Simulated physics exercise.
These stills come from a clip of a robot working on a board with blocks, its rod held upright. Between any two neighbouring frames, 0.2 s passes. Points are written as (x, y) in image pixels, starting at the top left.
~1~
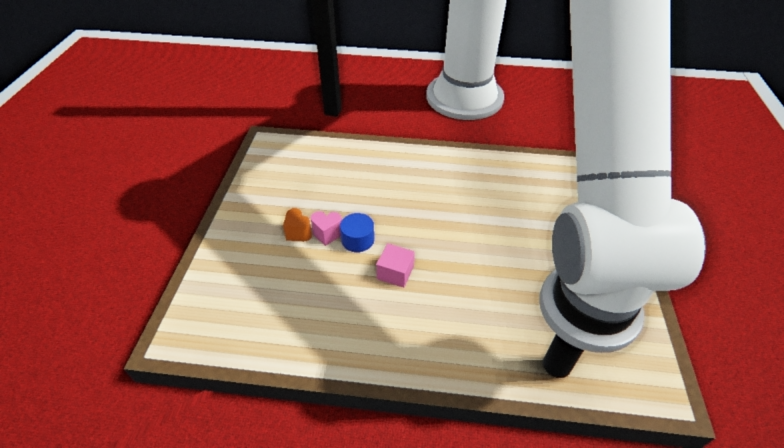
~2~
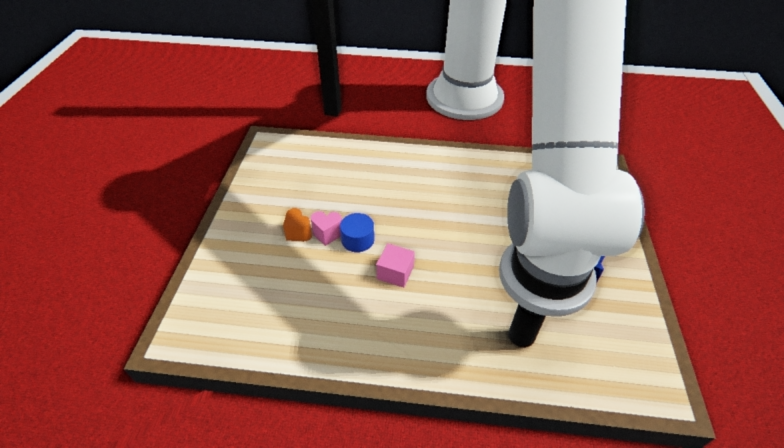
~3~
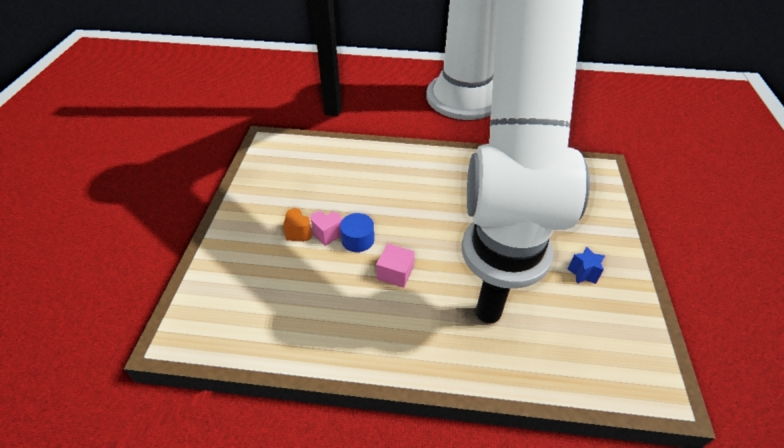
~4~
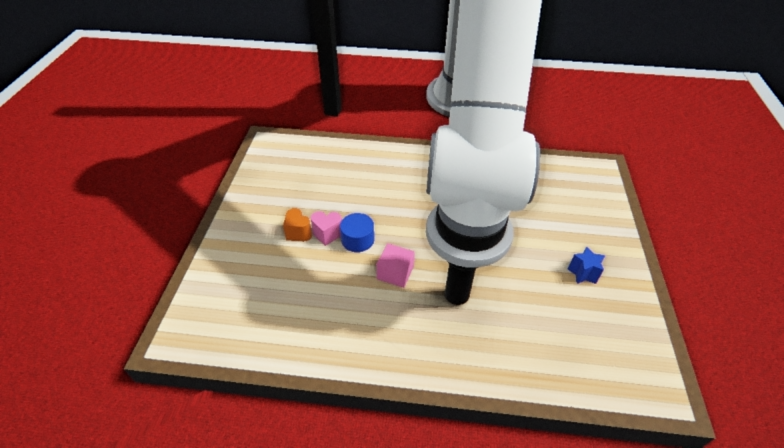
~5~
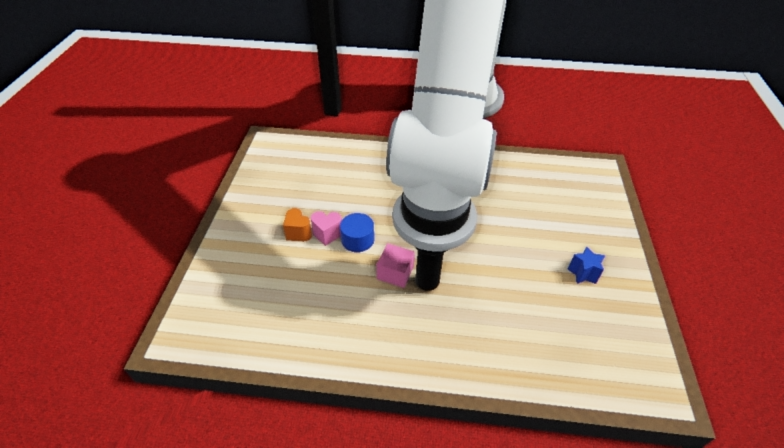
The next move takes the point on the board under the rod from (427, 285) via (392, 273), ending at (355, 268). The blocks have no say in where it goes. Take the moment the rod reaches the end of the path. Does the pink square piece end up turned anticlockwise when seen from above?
No, that is not how it ends up.
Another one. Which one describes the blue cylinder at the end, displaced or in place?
It is moved from its place.
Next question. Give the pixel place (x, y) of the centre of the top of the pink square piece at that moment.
The centre of its top face lies at (353, 233).
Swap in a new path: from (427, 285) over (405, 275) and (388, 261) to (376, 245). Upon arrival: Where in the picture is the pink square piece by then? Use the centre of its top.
(351, 237)
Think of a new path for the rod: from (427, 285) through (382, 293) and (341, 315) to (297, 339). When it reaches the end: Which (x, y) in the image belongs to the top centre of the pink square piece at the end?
I predict (382, 253).
The first path, step by step. One third of the way, rod at (403, 273); pink square piece at (380, 251).
Two thirds of the way, rod at (379, 267); pink heart-shaped block at (323, 216), turned 20° anticlockwise; blue cylinder at (355, 216); pink square piece at (362, 239), turned 45° clockwise.
At the end, rod at (355, 264); pink heart-shaped block at (323, 214), turned 35° anticlockwise; blue cylinder at (353, 210); pink square piece at (353, 233), turned 65° clockwise.
